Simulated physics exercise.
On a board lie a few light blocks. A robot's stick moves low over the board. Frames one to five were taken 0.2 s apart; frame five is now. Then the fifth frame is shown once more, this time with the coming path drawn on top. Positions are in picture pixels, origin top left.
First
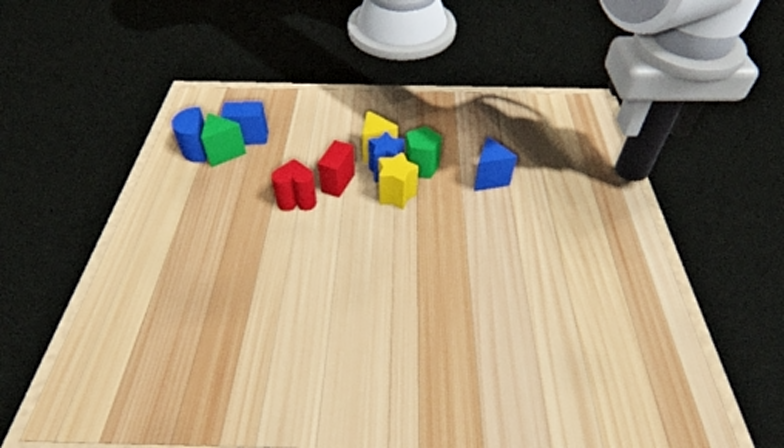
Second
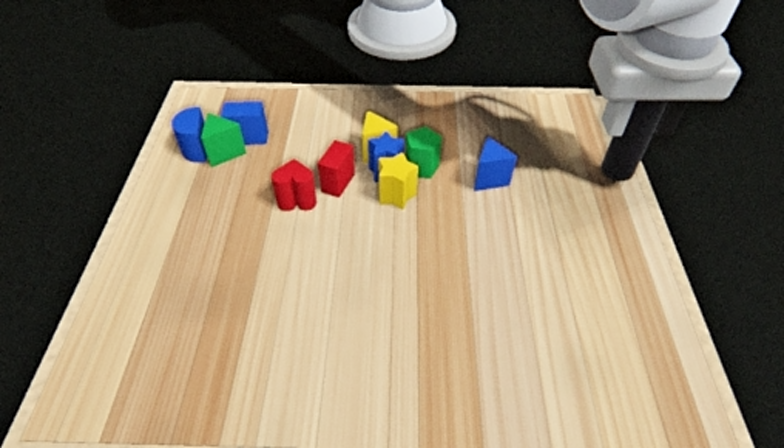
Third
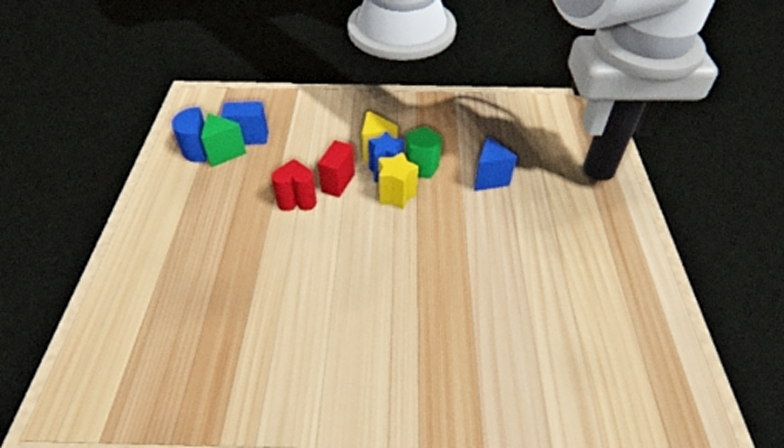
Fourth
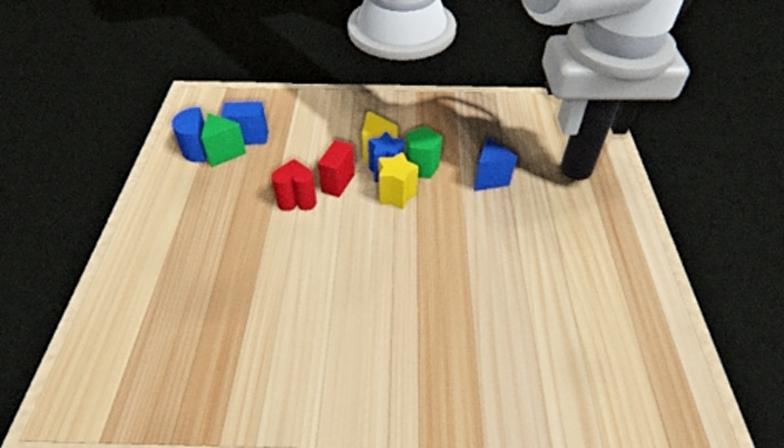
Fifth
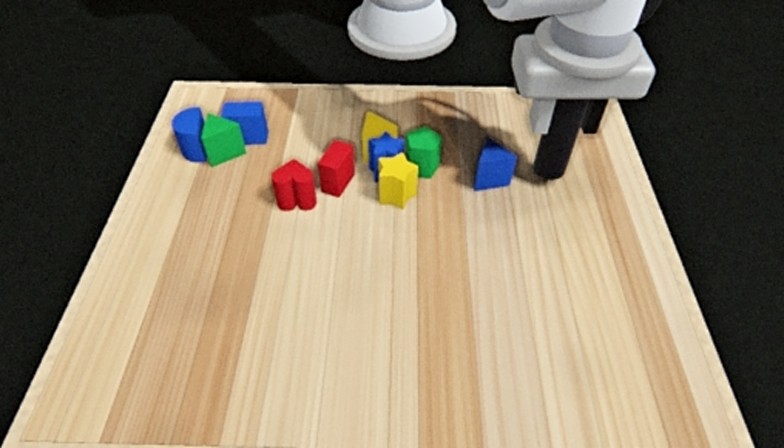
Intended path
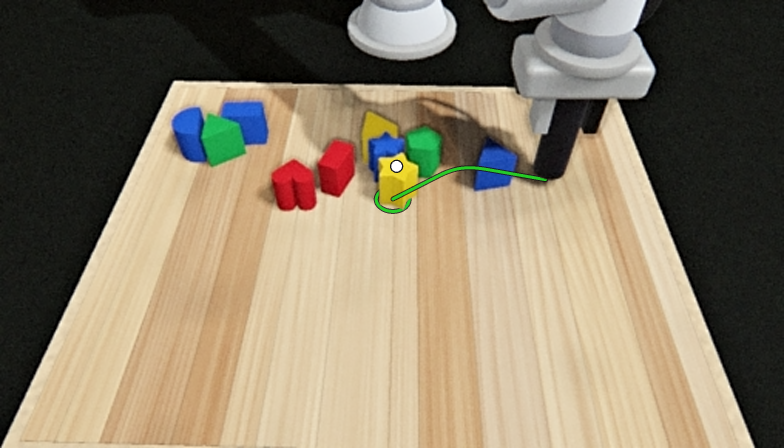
At first, a robot arm holds its dark stick low near the right edge of a wooden board, with red, blue, green and yellow blocks lying toward the back. The stick then slides steadily left, drawing closer to the blue three-sided block, while all the blocks stay in place.
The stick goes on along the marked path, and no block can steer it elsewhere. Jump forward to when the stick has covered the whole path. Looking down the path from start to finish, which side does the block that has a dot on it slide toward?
So, looking from the first point of the path to the last, the block that has a dot on it moves leftwards.
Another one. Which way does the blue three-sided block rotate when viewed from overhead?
The sense of turning is anti-clockwise.
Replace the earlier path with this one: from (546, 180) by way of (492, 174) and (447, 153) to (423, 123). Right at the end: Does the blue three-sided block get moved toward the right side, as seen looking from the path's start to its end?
No.
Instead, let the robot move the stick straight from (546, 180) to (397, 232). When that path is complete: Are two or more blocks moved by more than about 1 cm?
Answer: No.
Path on the board, from (546, 180) over (490, 170) and (438, 176) to (393, 199); the dot is on the yellow star-shaped block.
The first path, step by step. One third of the way, stick at (491, 159); blue three-sided block at (473, 153).
Two thirds of the way, stick at (438, 166); blue star-shaped block at (375, 144), turned 20° anticlockwise; green five-sided block at (406, 140), turned 25° clockwise; blue three-sided block at (443, 168), turned 65° anticlockwise.
At the end, stick at (393, 189); blue star-shaped block at (359, 144), turned 15° anticlockwise; yellow star-shaped block at (365, 182); green five-sided block at (390, 143), turned 95° clockwise; blue three-sided block at (439, 174), turned 85° anticlockwise.
